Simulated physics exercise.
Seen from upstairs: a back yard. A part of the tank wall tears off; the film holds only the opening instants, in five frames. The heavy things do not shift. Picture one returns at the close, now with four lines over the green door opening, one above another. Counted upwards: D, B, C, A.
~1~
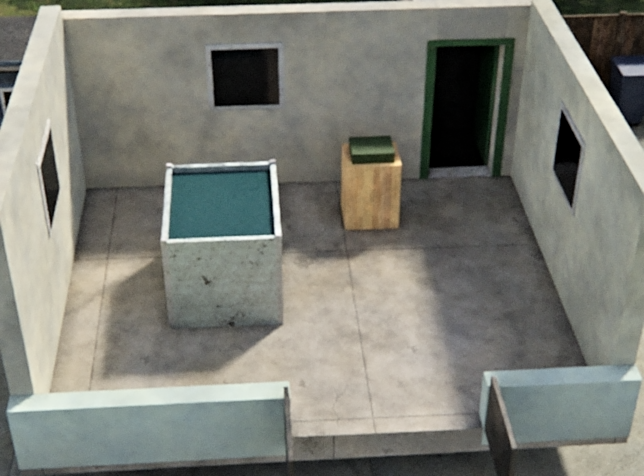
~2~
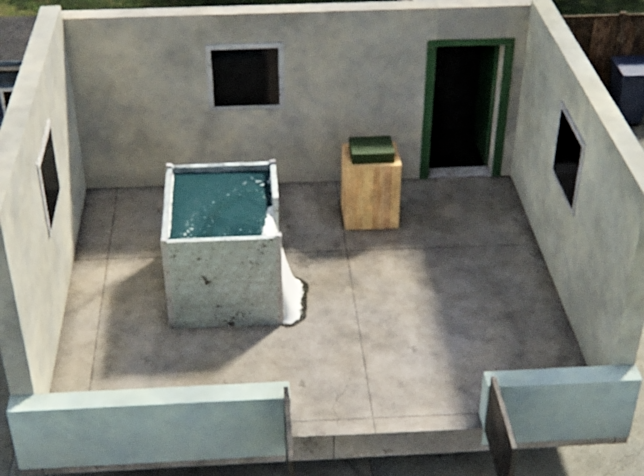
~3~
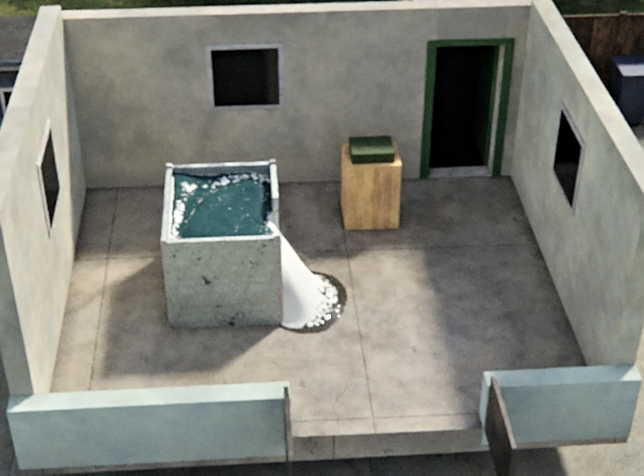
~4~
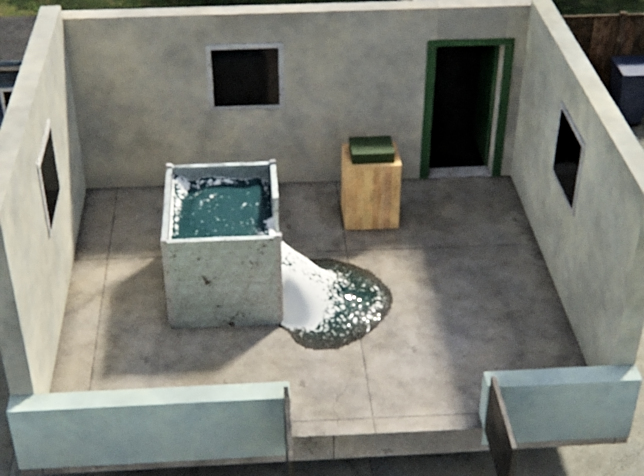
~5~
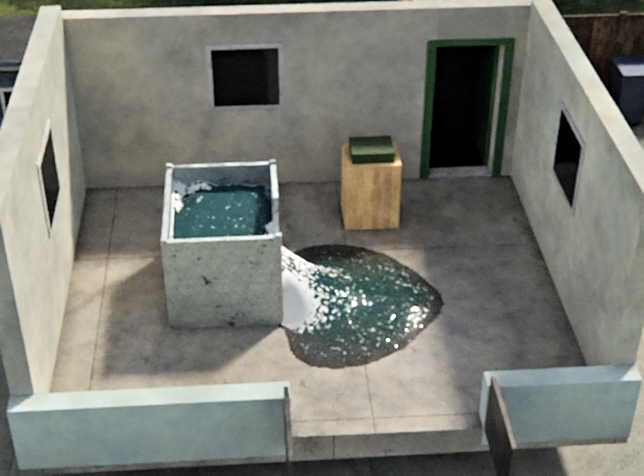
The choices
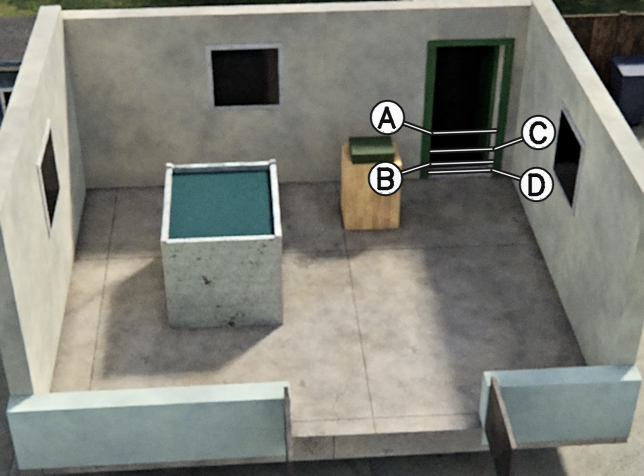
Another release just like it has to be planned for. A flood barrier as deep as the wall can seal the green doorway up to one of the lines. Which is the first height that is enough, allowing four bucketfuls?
It is B.
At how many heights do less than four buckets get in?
Three.
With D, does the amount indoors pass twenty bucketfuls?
No, less.
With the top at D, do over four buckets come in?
Yes, it does.
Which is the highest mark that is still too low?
It is D.
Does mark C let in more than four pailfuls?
No, that is safe.
On the marked copy, A at (463, 131); B at (461, 163); C at (462, 150); D at (460, 171); from the bottom up D, B, C, A.
With A, nothing gets over.
With B, a splash gets over, under a bucket.
With C, nothing gets over.
With D, about 9 bucketfuls get in.
